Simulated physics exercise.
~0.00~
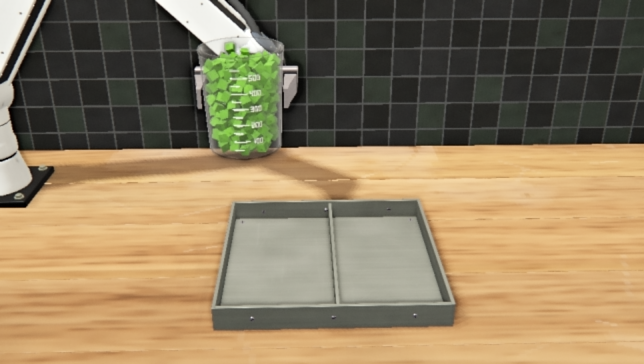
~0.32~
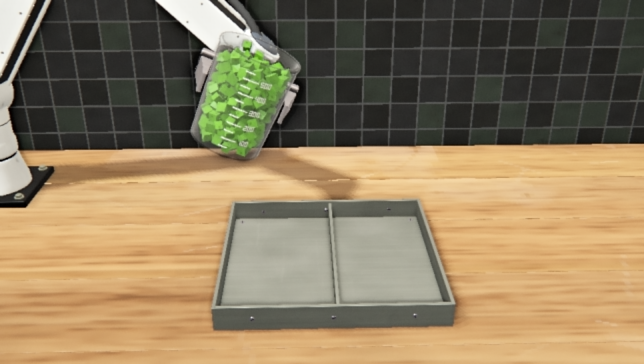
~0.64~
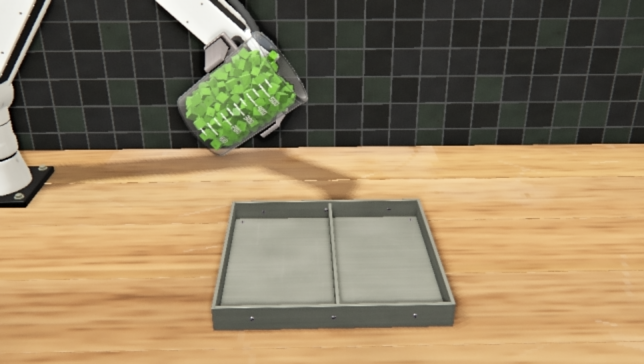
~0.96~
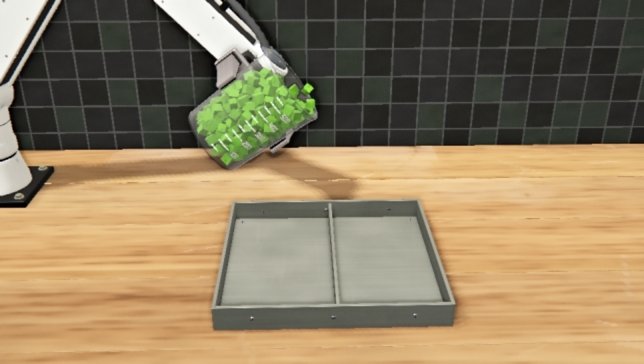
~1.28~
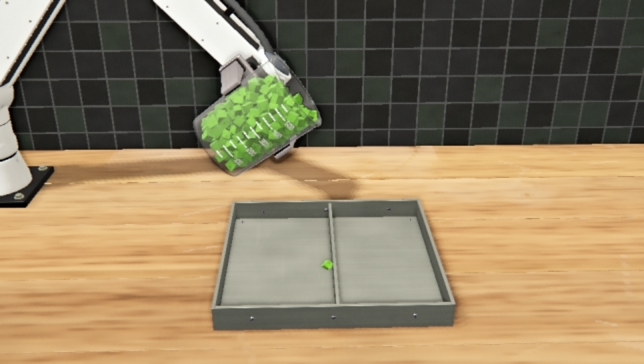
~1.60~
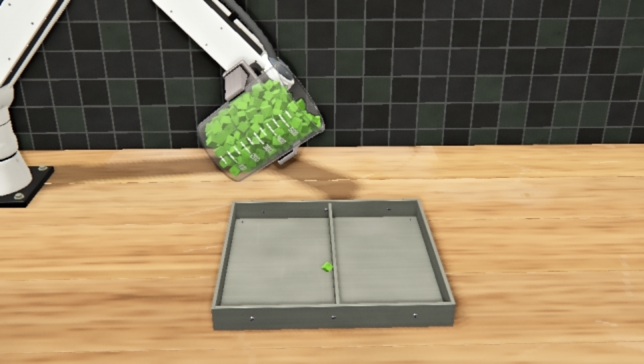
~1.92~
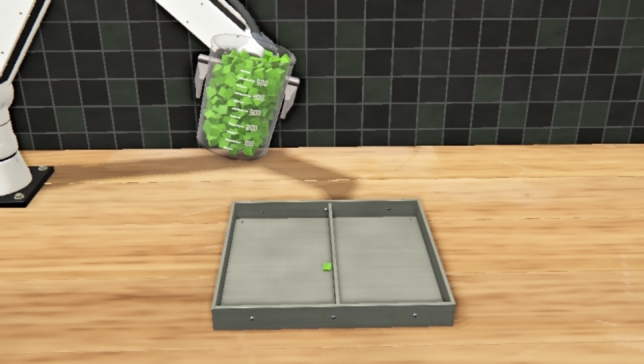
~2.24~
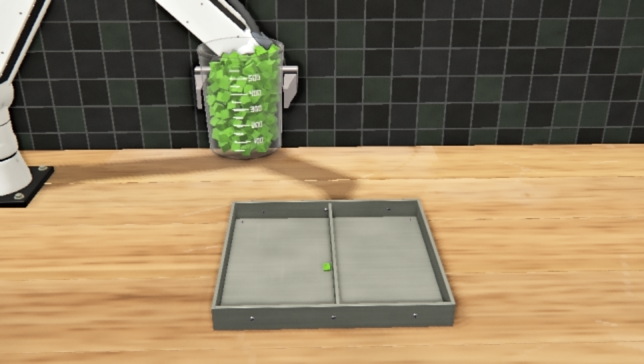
A clear tumbler packed with green vegetable dice hangs in the grip of a white robot arm at the upper left, above a light wooden table backed by dark tiles, seen from the front and slightly above. A grey tray, split in two by a cross wall, rests below on the table. The arm tips the tumbler steeply to the right, and one green piece drops into the tray's left part, close beside the divider. The tilted tumbler shifts slightly right, then swings back upright, still full, while the single piece stays put.
